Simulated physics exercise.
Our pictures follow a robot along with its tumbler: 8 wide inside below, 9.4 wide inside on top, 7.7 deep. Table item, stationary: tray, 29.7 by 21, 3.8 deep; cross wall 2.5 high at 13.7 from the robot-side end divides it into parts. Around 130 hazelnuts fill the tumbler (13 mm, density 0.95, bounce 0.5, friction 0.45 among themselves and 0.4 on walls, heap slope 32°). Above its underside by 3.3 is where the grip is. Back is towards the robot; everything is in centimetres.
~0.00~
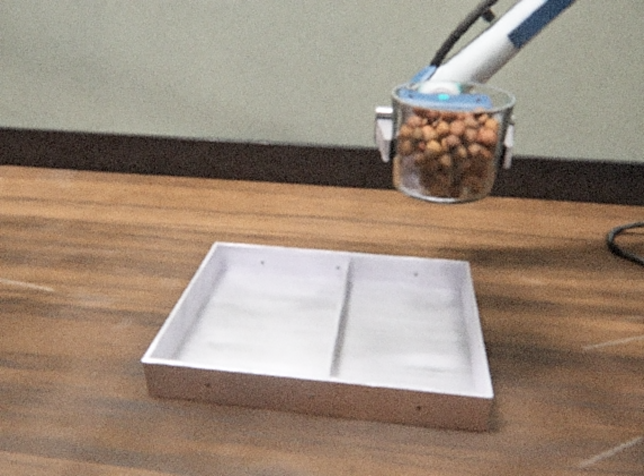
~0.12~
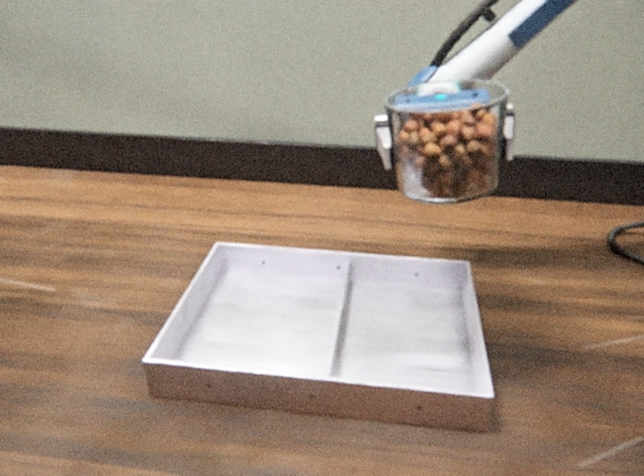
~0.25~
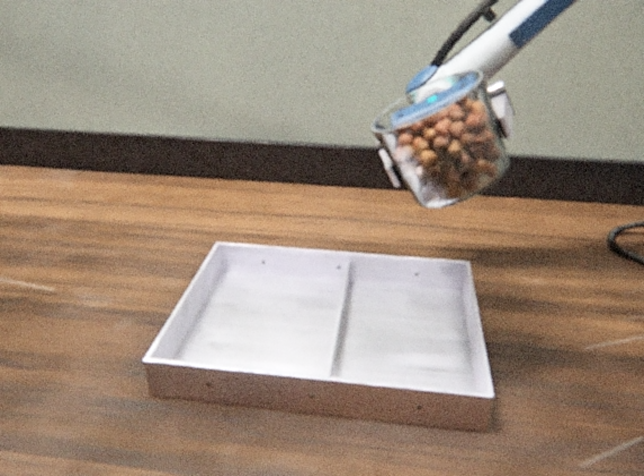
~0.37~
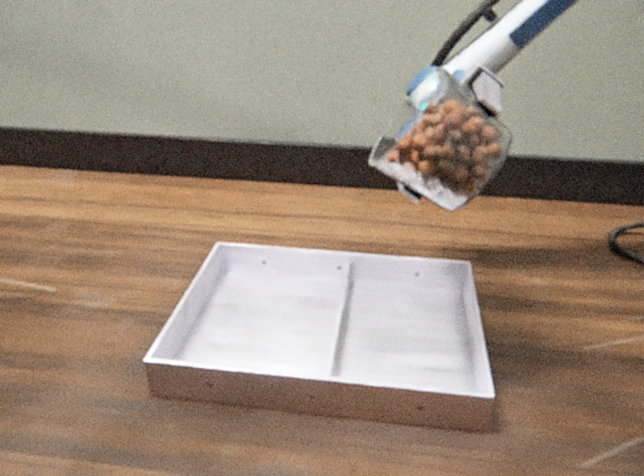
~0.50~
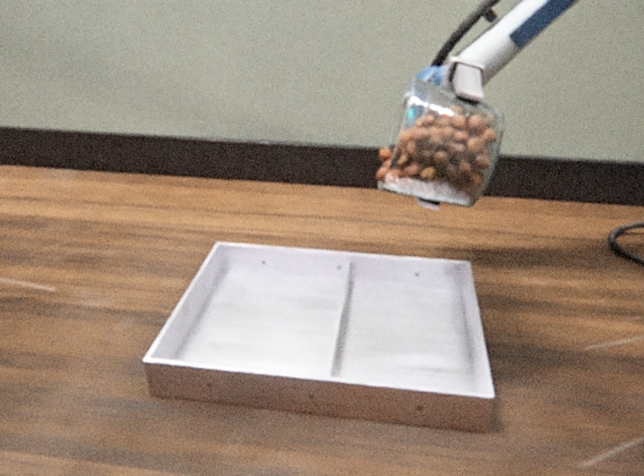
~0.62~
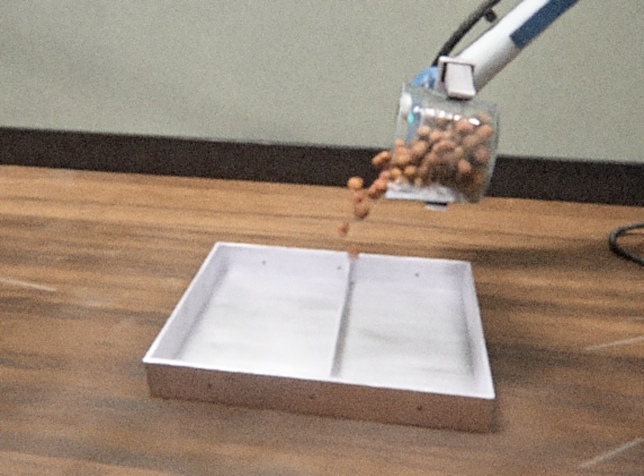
A clear tumbler full of brown hazelnuts, held by a white and blue robot arm reaching in from the upper right, hangs level above a wooden table, seen from slightly above by a still camera. Below it sits a shallow white tray split by a cross wall, before a grey-green wall with a dark base strip. The arm tilts the tumbler steadily leftward until it lies nearly sideways, and a few nuts spill from its mouth towards the tray.
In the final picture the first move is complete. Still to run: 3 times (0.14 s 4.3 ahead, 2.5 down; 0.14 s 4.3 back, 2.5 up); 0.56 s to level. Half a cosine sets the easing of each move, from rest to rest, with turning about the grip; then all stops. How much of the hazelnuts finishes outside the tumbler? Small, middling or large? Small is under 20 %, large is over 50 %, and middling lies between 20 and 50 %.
Large, over 50 %.
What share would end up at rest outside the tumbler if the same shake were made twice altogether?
Expected share: About 80 %.
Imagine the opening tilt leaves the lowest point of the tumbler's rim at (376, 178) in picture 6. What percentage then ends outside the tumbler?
The share is around 50 %.
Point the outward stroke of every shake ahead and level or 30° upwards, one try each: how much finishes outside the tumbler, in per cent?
I'd say close to 95 percent for the first and close to 95 percent for the second.
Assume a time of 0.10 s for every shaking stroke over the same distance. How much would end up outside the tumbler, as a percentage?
I'd expect close to 90 in a hundred.
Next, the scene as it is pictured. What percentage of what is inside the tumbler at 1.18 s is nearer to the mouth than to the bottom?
About 80 percent.
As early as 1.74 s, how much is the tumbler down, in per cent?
Share gone by then: Near 90 %.
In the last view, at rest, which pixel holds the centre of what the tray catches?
I'd say somewhere near (265, 323) in the final view.
By 1.18 s, tilted 85° forward, highest piece 20 above the table; 64 in the far-side part, 36 in the tumbler, 12 in the robot-side part, 22 in flight or on a rim.
By 1.74 s, tilted 43° forward, highest piece 21 above the table; 95 in the far-side part, 24 in the robot-side part, 15 in the tumbler.
By 2.22 s, level, highest piece 21 above the table; 95 in the far-side part, 24 in the robot-side part, 15 in the tumbler.
By 3.27 s, level, highest piece 21 above the table; 95 in the far-side part, 24 in the robot-side part, 15 in the tumbler.
Final count, 95 in the far-side part, 24 in the robot-side part, 15 in the tumbler. That is 89 % outside the tumbler.
